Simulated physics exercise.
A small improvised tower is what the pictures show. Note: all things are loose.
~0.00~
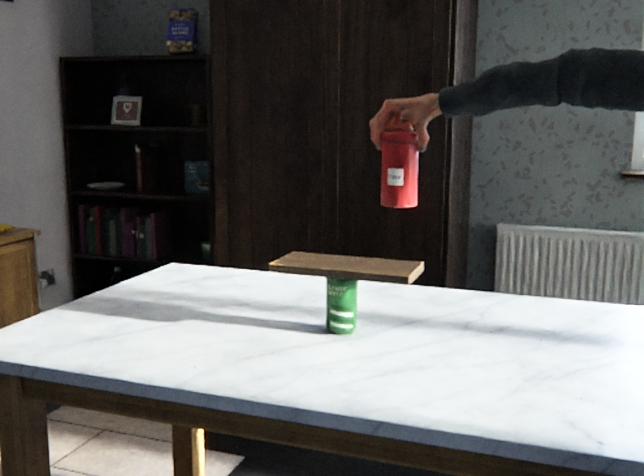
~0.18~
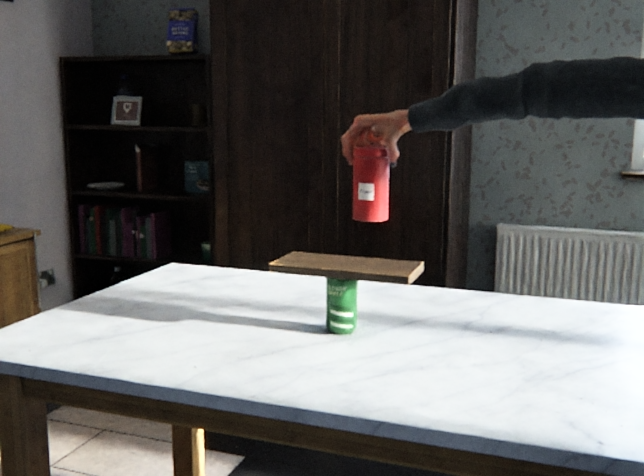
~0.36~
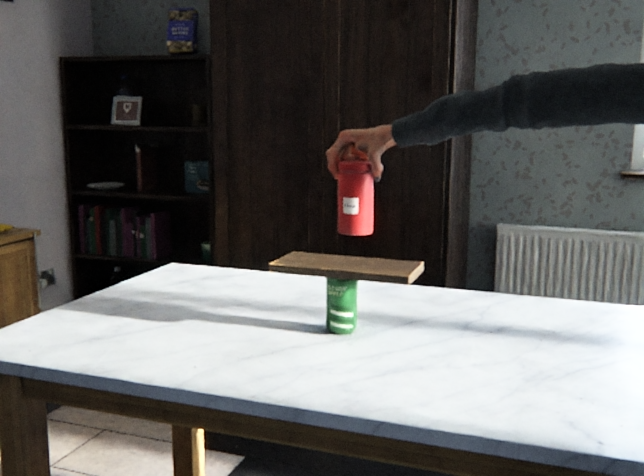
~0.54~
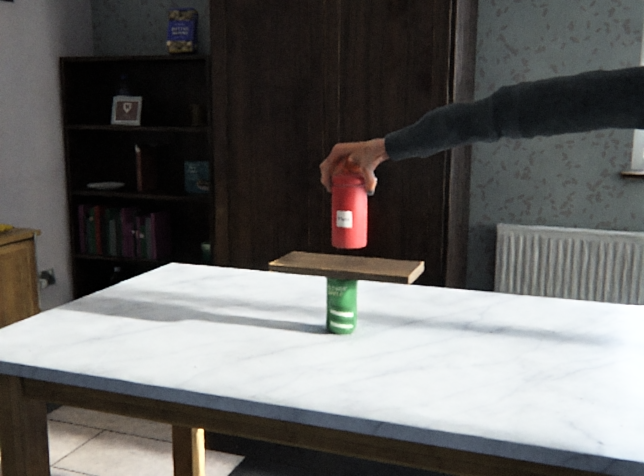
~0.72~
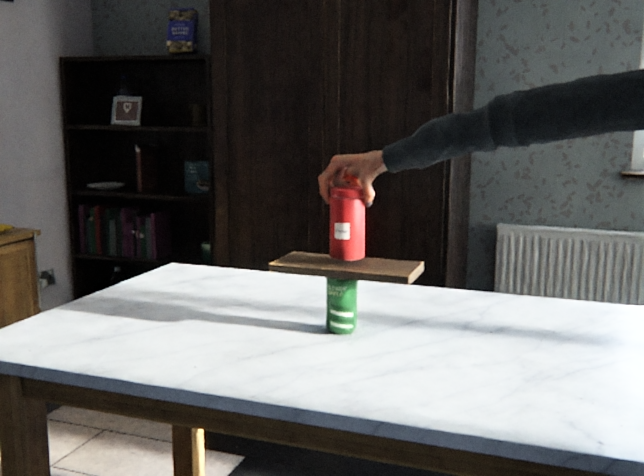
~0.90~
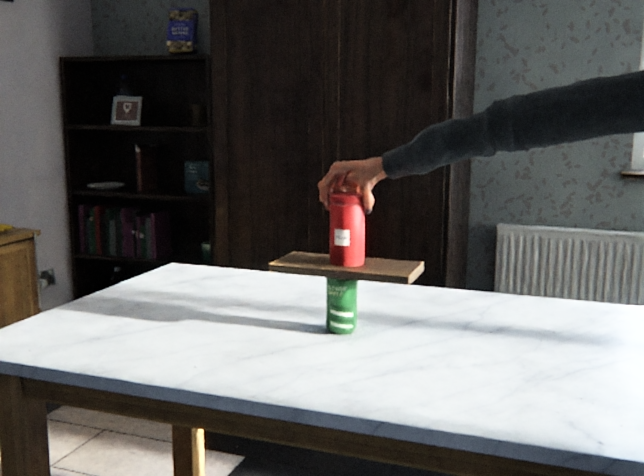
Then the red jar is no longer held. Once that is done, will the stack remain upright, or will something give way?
The stack remains upright.
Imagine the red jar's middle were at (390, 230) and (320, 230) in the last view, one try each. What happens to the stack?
Trial 1: Falls over. Trial 2: Stable.
After 1.20 s, no change.
After 1.60 s, red jar resting near (347, 229).
In the end (2.0 s), all 3 unmoved. At the end, from the last picture's camera, red jar near (347, 229). The stack stays up.
